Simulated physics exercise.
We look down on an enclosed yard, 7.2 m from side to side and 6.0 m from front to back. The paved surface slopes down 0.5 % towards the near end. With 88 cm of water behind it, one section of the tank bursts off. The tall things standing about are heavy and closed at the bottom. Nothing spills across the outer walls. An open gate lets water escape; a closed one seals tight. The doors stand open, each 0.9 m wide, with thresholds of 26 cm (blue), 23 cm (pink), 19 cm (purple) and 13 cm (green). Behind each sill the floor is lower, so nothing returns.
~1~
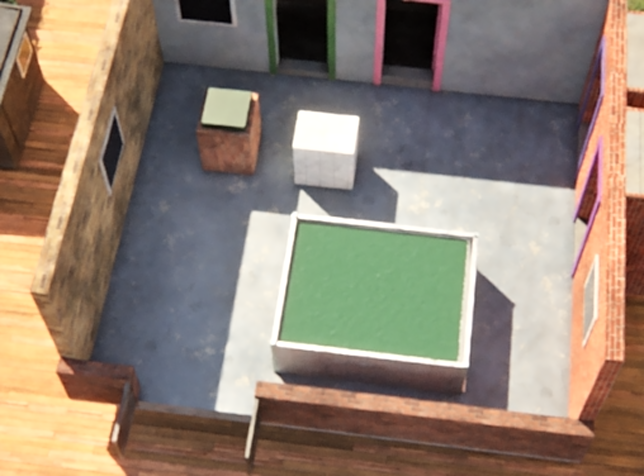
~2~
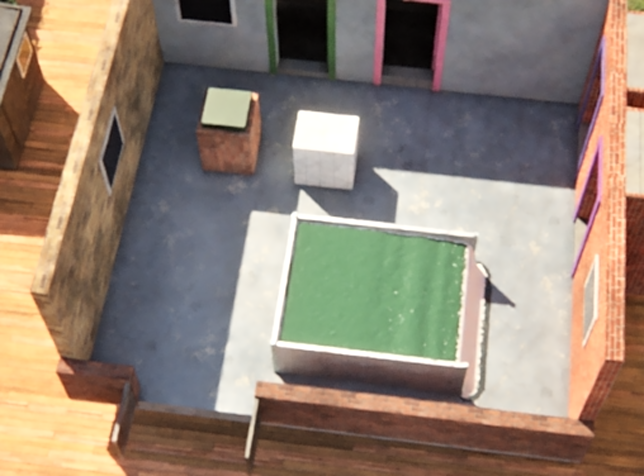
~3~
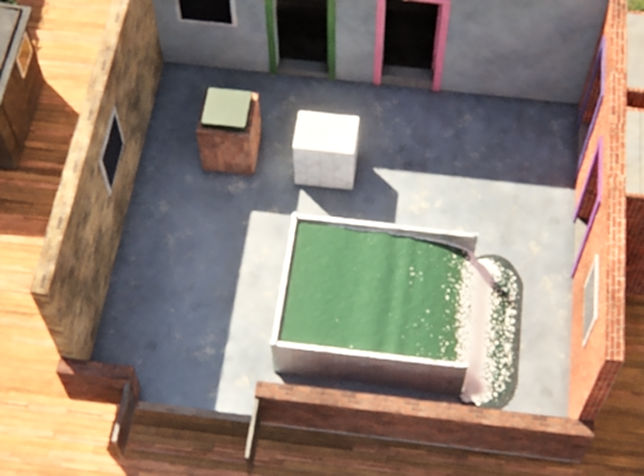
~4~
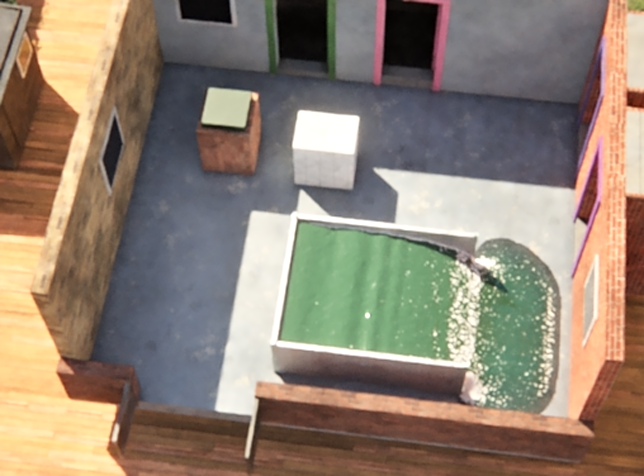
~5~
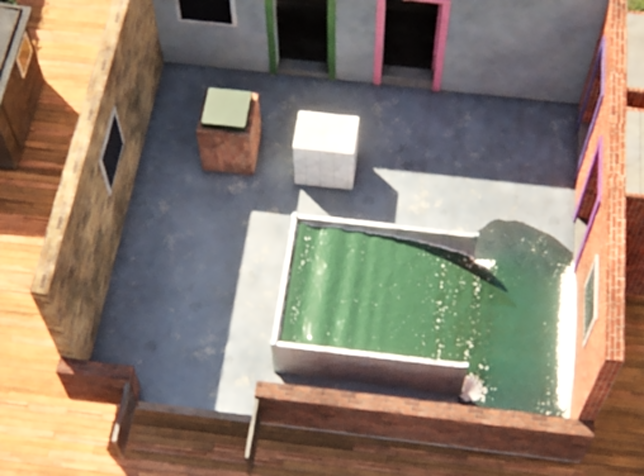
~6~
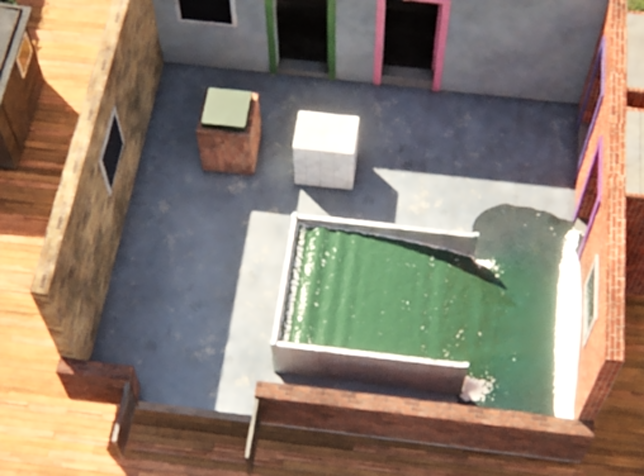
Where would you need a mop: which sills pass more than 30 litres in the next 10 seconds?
Within that time: At the blue door it stays under the limit; at the pink door it stays under the limit; at the purple door it passes the limit; at the green door it stays under the limit.
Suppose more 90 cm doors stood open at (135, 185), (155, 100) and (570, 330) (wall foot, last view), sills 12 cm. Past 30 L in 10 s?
In that order: Under, above, above.
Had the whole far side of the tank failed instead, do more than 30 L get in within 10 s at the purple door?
Then: Purple under.
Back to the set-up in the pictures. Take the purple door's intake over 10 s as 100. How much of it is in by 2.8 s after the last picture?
About 95 per cent.
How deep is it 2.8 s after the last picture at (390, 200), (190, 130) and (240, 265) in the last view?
Roughly 1, 0 and 0 cm, in turn.
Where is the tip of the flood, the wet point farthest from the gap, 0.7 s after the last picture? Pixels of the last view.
At about (569, 125).
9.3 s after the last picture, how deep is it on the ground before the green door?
About 13.5 cm.
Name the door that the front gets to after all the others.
It is the green one.
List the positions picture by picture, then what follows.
The tank at (377, 290) is whole and still, 88 cm deep, in the first picture.
Water pours out at (465, 316) and has run 1.2 m, to (464, 398); typically 7 cm deep outside, 88 cm at the tank's back, in the second picture.
Water pours out at (465, 319) and has run 1.4 m, to (488, 409); typically 16 cm deep outside, 88 cm at the tank's back, in the third picture.
Water pours out at (464, 320) and has run 1.7 m, to a hidden place; typically 13 cm deep outside, 88 cm at the tank's back, in the fourth picture.
Water pours out at (464, 320) and has run 2.2 m, to a hidden place; typically 14 cm deep outside, 85 cm at the tank's back, in the fifth picture.
The front is at (569, 225), 2.5 m from the gap at (464, 321); 5.6 m2 of floor is under water; 76 cm left at the back of the tank, in the sixth picture.
Then, 0.7 s after the last picture water covers 20 % of the floor and is deepest (70 cm) near (557, 436); blue door 7 cm at the sill, 0 L in, pink door not reached, purple door 32 cm at the sill, 13 L in, green door not reached.
Then, 1.5 s after the last picture water covers 30 % of the floor and is deepest (64 cm) near (557, 425); blue door 13 cm at the sill, 0 L in, pink door not reached, purple door 32 cm at the sill, 58 L in, green door not reached.
Then, 2.8 s after the last picture water covers 55 % of the floor and is deepest (40 cm) near (548, 105); blue door 16 cm at the sill, 0 L in, pink door 19 cm at the sill, 0 L in, purple door 23 cm at the sill, 103 L in, green door 5 cm at the sill, 0 L in.
Then, 5.3 s after the last picture water covers 90 % of the floor and is deepest (32 cm) near (168, 92); blue door 20 cm at the sill, 8 L in, pink door 13 cm at the sill, 0 L in, purple door 12 cm at the sill, 110 L in, green door 8 cm at the sill, 0 L in.
Then, 9.3 s after the last picture water covers 95 % of the floor and is deepest (26 cm) near (288, 404); blue door 13 cm at the sill, 8 L in, pink door 9 cm at the sill, 0 L in, purple door 16 cm at the sill, 110 L in, green door 13 cm at the sill, 5 L in.
